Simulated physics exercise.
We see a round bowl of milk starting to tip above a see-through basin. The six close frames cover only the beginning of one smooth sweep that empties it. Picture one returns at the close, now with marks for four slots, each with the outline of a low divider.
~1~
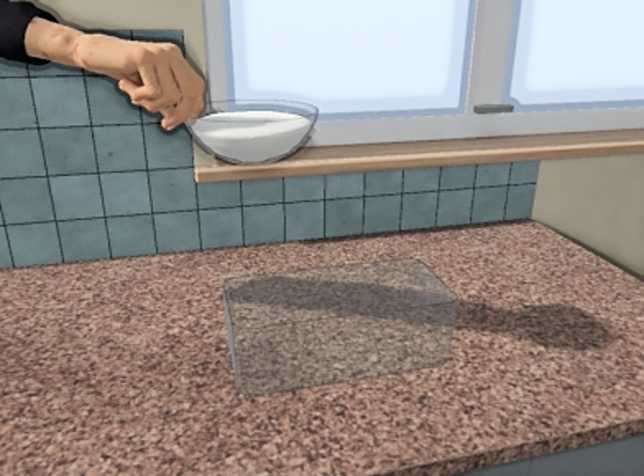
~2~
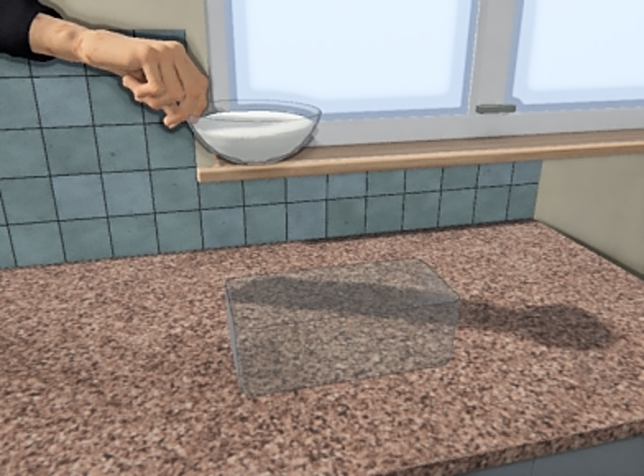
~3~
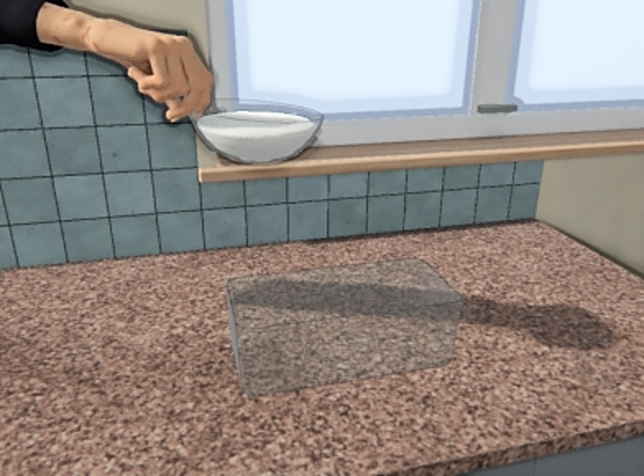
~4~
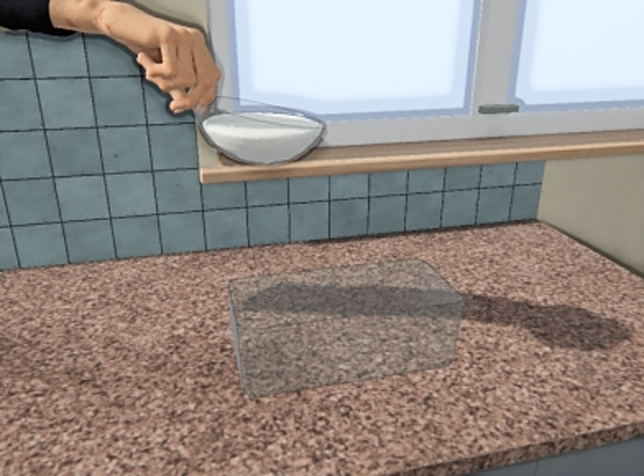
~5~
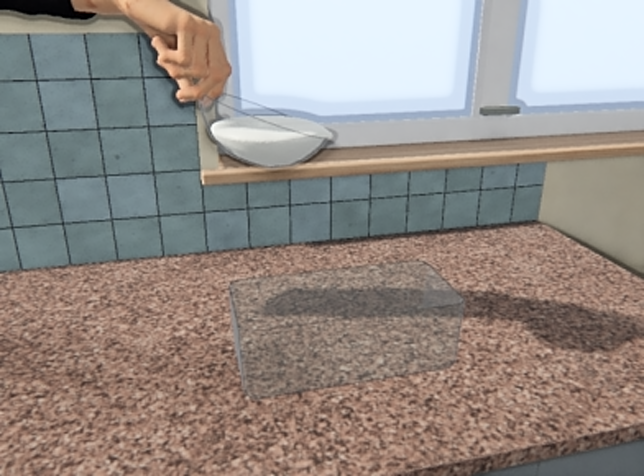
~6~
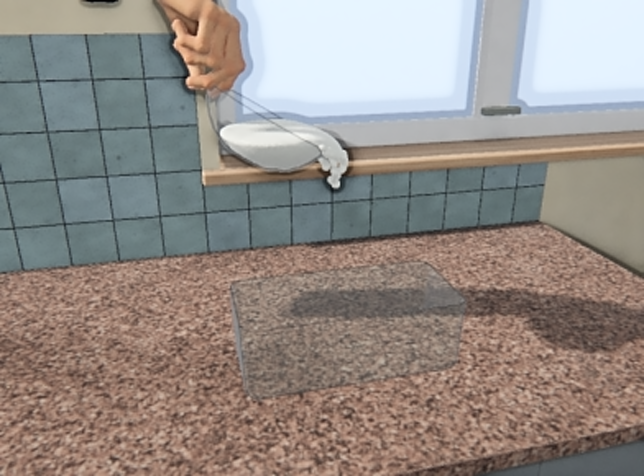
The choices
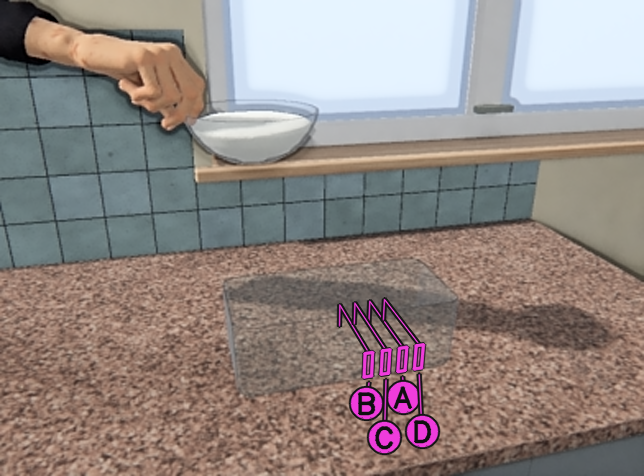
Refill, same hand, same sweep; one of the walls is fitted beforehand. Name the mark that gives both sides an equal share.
I would pick position C.
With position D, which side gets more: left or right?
The left side.
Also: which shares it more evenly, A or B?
B.
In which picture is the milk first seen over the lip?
In picture 5.
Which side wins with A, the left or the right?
The left one.
On the marked copy, A at (402, 377); B at (368, 382); C at (385, 379); D at (419, 374).
With A, about 88 % ends left of the wall and 9 % right of it; 3 % is lost outside.
With B, about 26 % ends left of the wall and 71 % right of it.
With C, about 53 % ends left of the wall and 45 % right of it.
With D, about 89 % ends left of the wall and 8 % right of it.
